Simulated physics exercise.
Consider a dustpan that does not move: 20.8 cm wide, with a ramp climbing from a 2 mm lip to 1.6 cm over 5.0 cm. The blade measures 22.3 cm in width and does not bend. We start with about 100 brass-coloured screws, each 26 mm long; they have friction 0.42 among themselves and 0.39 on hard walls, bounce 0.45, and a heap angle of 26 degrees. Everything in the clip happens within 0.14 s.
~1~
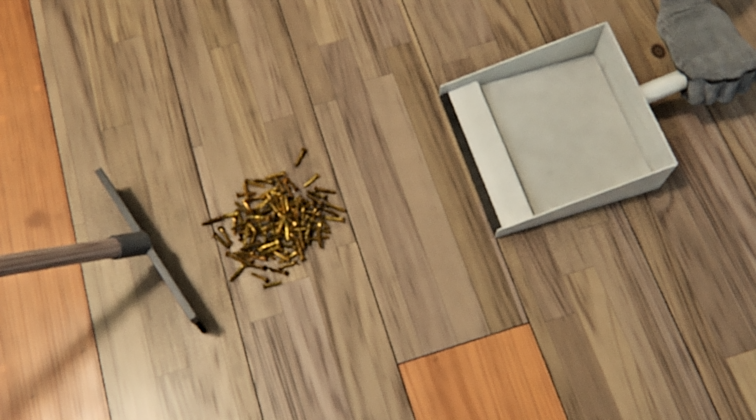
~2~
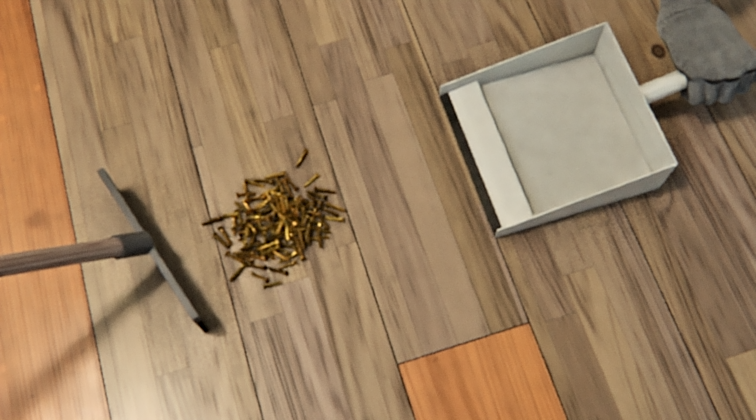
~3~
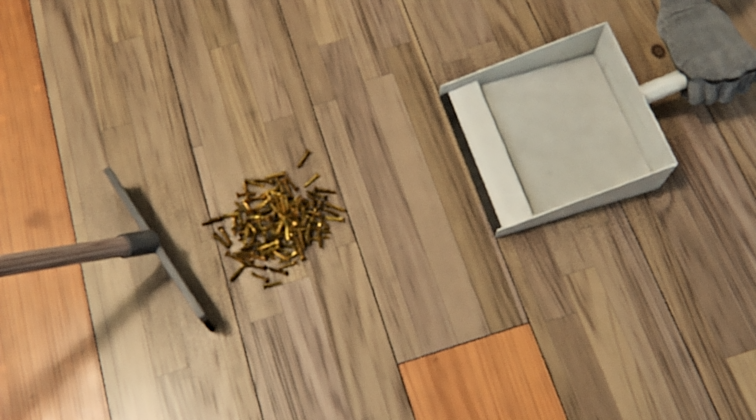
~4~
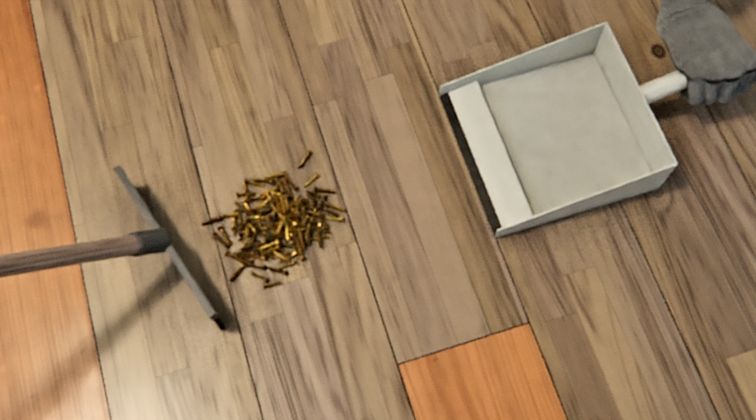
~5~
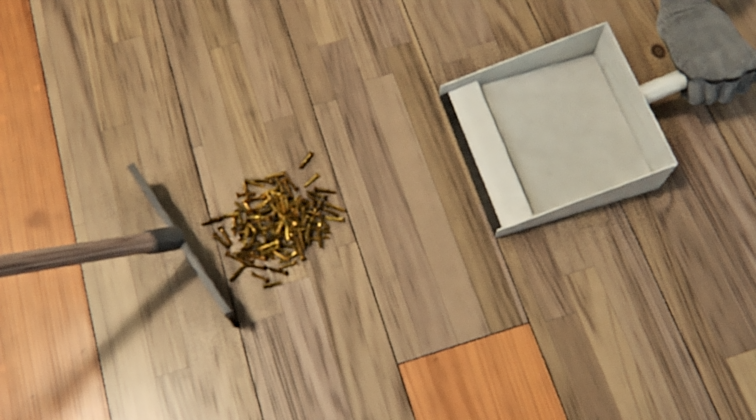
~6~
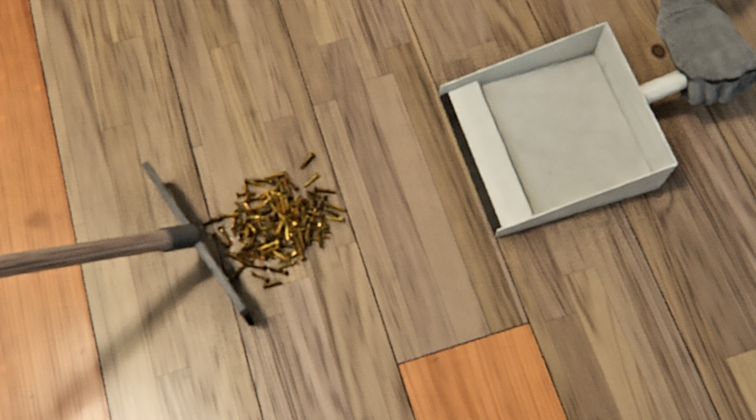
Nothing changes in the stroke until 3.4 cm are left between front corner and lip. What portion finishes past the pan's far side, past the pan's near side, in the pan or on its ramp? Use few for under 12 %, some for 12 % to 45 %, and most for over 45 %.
Past the pan's far side: Few, past the pan's near side: Few, in the pan or on its ramp: Few.
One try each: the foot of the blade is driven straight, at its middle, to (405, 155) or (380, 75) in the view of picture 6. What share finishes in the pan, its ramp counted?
Some 5 in a hundred and 5 in a hundred.
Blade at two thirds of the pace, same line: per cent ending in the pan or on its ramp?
In that case some 0 per cent.
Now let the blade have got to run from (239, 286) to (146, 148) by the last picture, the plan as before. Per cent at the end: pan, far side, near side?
Pan: 10, far side: 30, near side: 5.
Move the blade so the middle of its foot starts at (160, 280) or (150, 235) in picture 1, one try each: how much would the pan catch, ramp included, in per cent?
0 and 0 per cent, roughly.
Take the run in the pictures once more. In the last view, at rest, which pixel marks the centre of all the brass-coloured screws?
Resting centre estimate: Around (437, 174).
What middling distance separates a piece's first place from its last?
About 22 cm.
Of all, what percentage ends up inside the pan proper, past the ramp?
Around 0 percent.
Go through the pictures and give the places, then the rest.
In the first frame, blade from (194, 318) to (102, 176), moved 0.0 cm, 0 of the pieces shifted so far; middle of the pieces at (283, 219); pan at (561, 137).
In the second frame, blade from (196, 318) to (104, 175), moved 0.2 cm, 0 of the pieces shifted so far; middle of the pieces at (283, 219).
In the third frame, blade from (203, 317) to (110, 174), moved 1.0 cm, 1 of the pieces shifted so far; middle of the pieces at (283, 219).
In the fourth frame, blade from (213, 315) to (120, 173), moved 2.2 cm, 1 of the pieces shifted so far; middle of the pieces at (283, 219).
In the fifth frame, blade from (228, 313) to (134, 171), moved 3.8 cm, 1 of the pieces shifted so far; middle of the pieces at (283, 219).
In the sixth frame, blade from (243, 310) to (148, 169), moved 5.5 cm, 1 of the pieces shifted so far; middle of the pieces at (283, 219); pan at (561, 137).
Then, 0.24 s after the last picture, middle of the blade 21 cm from the lip; 0 % over the lip, far side 0 %, near side 0 %.
Then, 0.41 s after the last picture, middle of the blade 11 cm from the lip; 0 % over the lip, far side 0 %, near side 0 %.
Then, 0.68 s after the last picture, middle of the blade 7 cm from the lip; 5 % over the lip, far side 5 %, near side 0 %.
In the end, far side 5 %, near side 0 %, pan 0 %, in front of the lip or behind the blade 95 %.
